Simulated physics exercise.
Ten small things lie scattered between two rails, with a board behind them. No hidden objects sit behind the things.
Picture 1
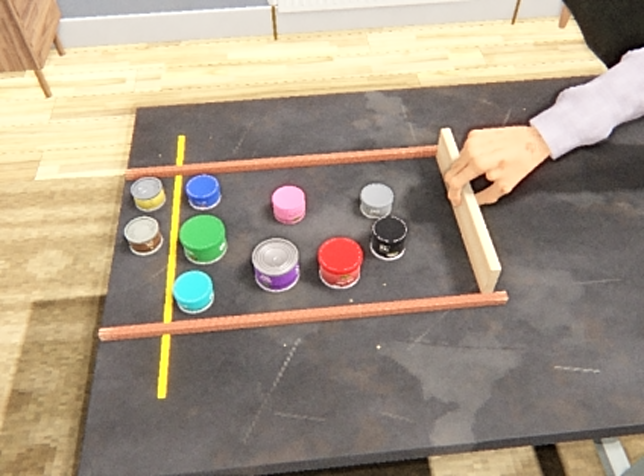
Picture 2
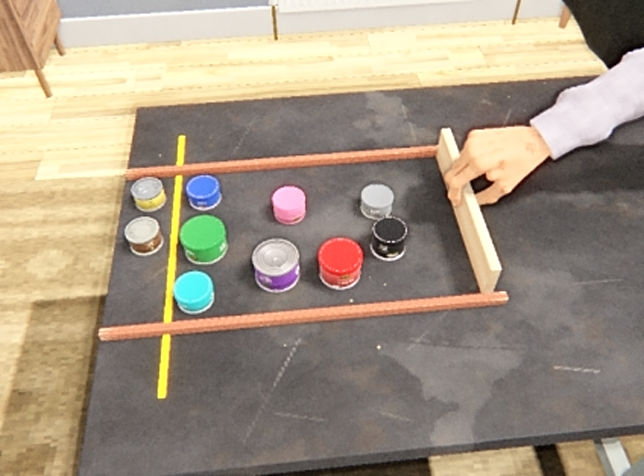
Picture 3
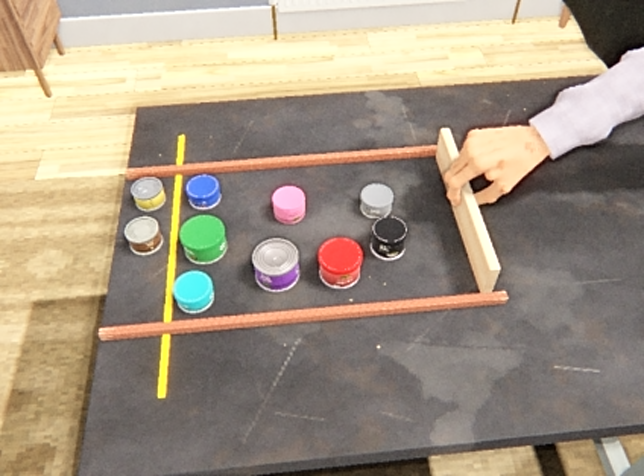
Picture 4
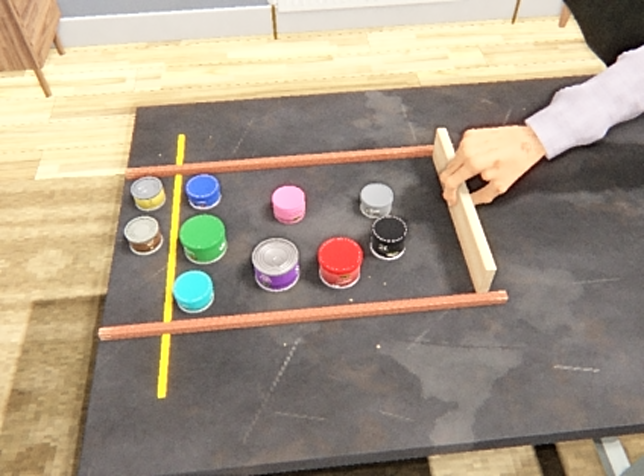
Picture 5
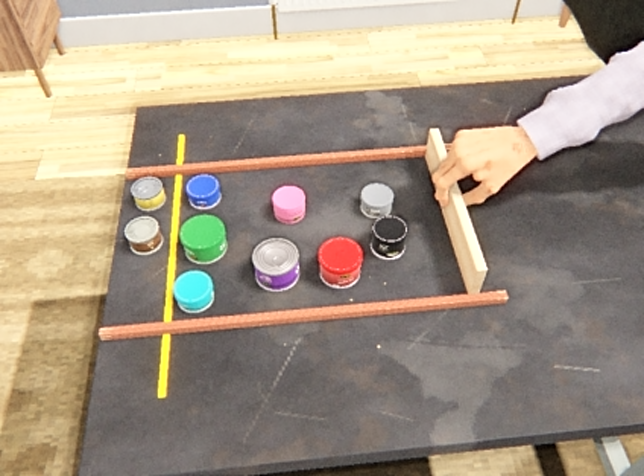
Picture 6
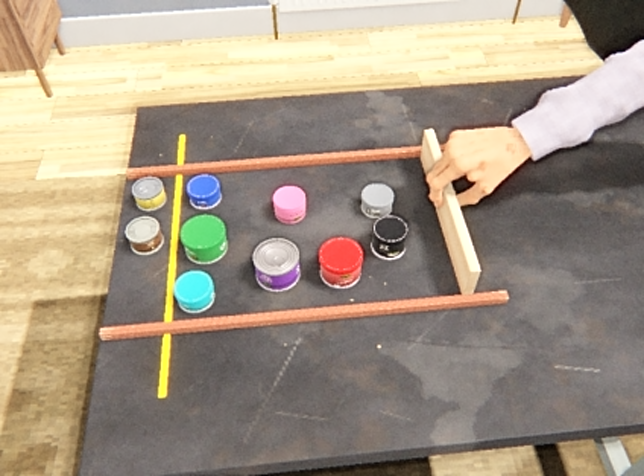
A hand slides a wooden board slightly left between two rails behind scattered small tins.
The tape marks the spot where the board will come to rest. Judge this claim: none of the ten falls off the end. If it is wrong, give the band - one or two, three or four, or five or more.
Wrong; one or two fall off.
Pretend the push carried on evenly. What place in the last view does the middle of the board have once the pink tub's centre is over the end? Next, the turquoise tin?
(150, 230) and then (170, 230), give or take.
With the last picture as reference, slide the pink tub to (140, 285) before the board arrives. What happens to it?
From that start the object does not stay.
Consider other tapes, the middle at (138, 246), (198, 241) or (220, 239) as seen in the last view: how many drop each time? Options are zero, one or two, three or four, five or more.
In turn: More than four, not one, not one.
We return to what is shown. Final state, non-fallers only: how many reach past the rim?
4 of them.
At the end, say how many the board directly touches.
It adds up to 4.
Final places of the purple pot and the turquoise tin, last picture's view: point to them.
Roughly (113, 271); the other one roughly (108, 311).
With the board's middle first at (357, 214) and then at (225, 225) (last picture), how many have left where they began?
Answer - first 3, then 9.
Early on, none off yet; yellow tin at rest near (150, 194); brown tin at rest near (145, 236); turquoise tin at rest near (195, 292).
A while later, none off yet; yellow tin at rest near (150, 194); brown tin moving near (138, 237); turquoise tin travelled about its own width near (165, 305).
Finally, the number that fall off is one or two; lost, brown tin.
